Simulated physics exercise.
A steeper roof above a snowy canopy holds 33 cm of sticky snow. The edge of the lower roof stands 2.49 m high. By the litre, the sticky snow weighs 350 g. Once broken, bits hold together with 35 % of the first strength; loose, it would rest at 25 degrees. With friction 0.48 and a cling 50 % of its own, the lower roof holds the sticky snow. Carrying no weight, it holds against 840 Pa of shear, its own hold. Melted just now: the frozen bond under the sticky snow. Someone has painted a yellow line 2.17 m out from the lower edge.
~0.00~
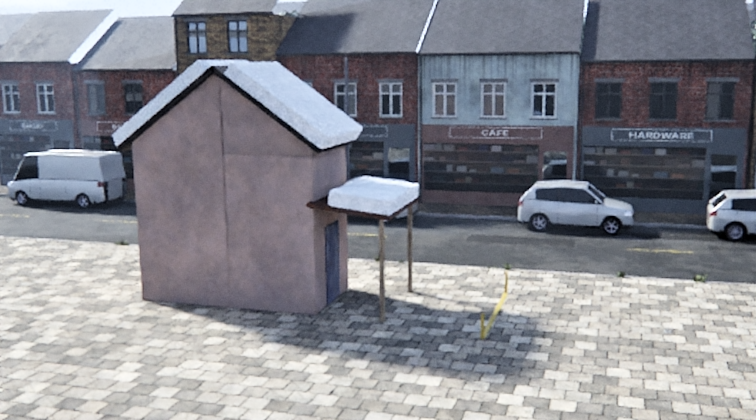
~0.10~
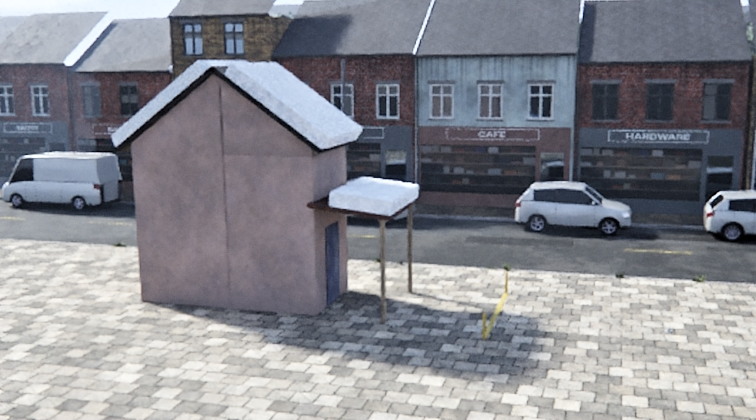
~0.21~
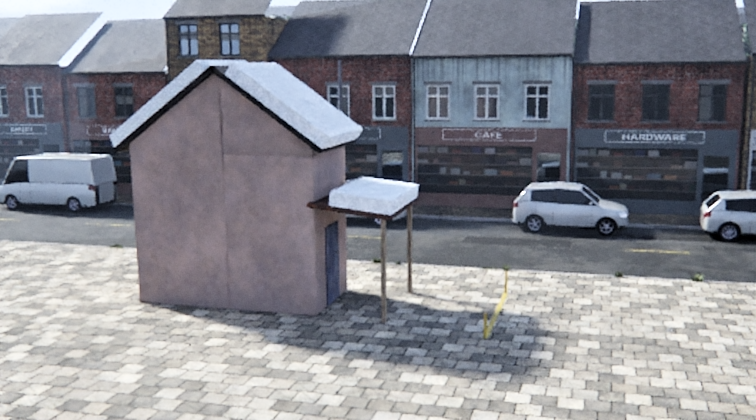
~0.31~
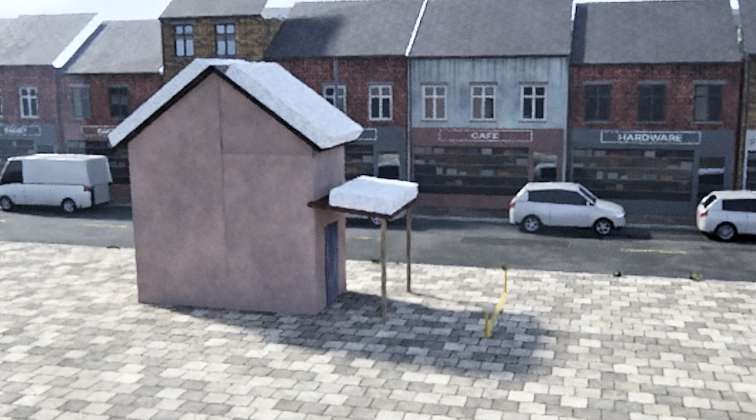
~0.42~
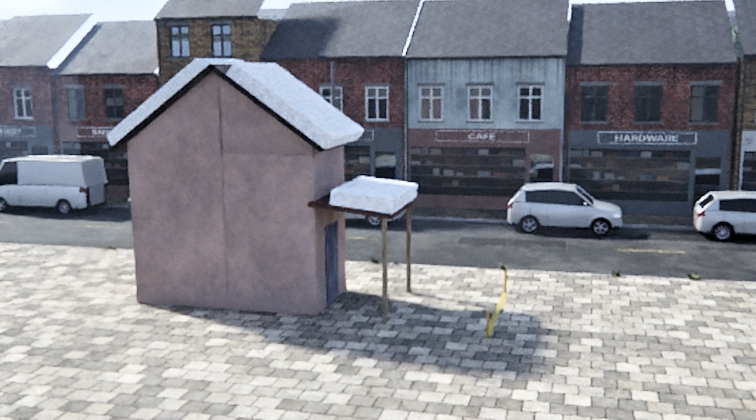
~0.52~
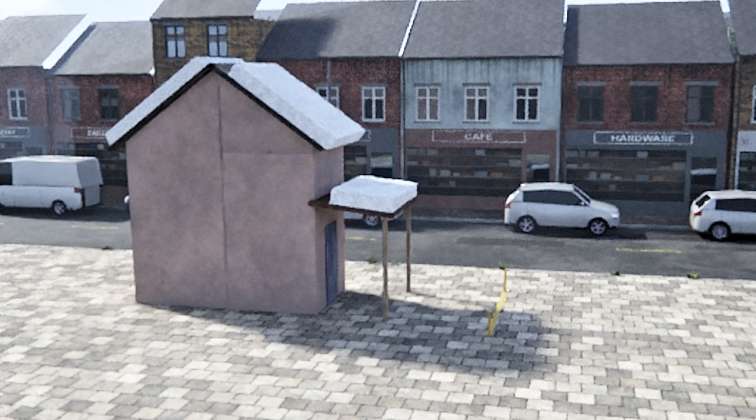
At first, thick white snow covers the steep roof of a pinkish house and the small canopy on its right, above pale paving marked with a yellow line. Then the view drifts slightly, shifting the shops and parked vehicles leftward behind the house, while the roof snow barely creeps toward its lower edge, still in one piece.
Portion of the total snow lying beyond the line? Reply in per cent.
Near 0 %.
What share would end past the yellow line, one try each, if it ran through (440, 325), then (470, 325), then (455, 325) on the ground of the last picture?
14 %, then 4 %, then 8 %.
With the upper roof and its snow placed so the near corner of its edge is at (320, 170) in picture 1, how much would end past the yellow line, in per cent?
About 0 per cent.
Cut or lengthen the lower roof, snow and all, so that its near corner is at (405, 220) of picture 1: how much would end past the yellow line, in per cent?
That would be roughly 0 percent.
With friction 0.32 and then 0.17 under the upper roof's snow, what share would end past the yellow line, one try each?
Respectively 14 percent and 25 percent.
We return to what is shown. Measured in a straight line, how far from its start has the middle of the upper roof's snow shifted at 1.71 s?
I'd reckon close to 1.8 m.
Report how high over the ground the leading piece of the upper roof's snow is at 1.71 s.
I'd say around 3.0 metres.
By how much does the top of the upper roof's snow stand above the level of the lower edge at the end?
About 1.0 m above the lower edge.
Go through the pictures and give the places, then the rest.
The first frame shows foremost bit of the sticky snow at (322, 143).
The second frame shows foremost bit of the sticky snow at (323, 143), its middle shifted 6 mm.
The third frame shows foremost bit of the sticky snow at (324, 143), its middle shifted 2.2 cm.
The fourth frame shows foremost bit of the sticky snow at (325, 143), its middle shifted 4.9 cm, 2 % of it past the upper edge, in one piece.
The fifth frame shows foremost bit of the sticky snow at (327, 144), its middle shifted 8.9 cm, 3 % of it past the upper edge, in one piece.
The sixth frame shows foremost bit of the sticky snow at (329, 146), its middle shifted 14 cm, 5 % of it past the upper edge, in one piece.
After 1.07 s, none is below the lower edge and 0 % is past the line.
After 1.71 s, none is below the lower edge and 0 % is past the line.
After 2.36 s, none is below the lower edge and 0 % is past the line.
After 3.00 s, 20 % is below the lower edge and 0 % is past the line.
After 4.90 s, 38 % is below the lower edge and 0 % is past the line.
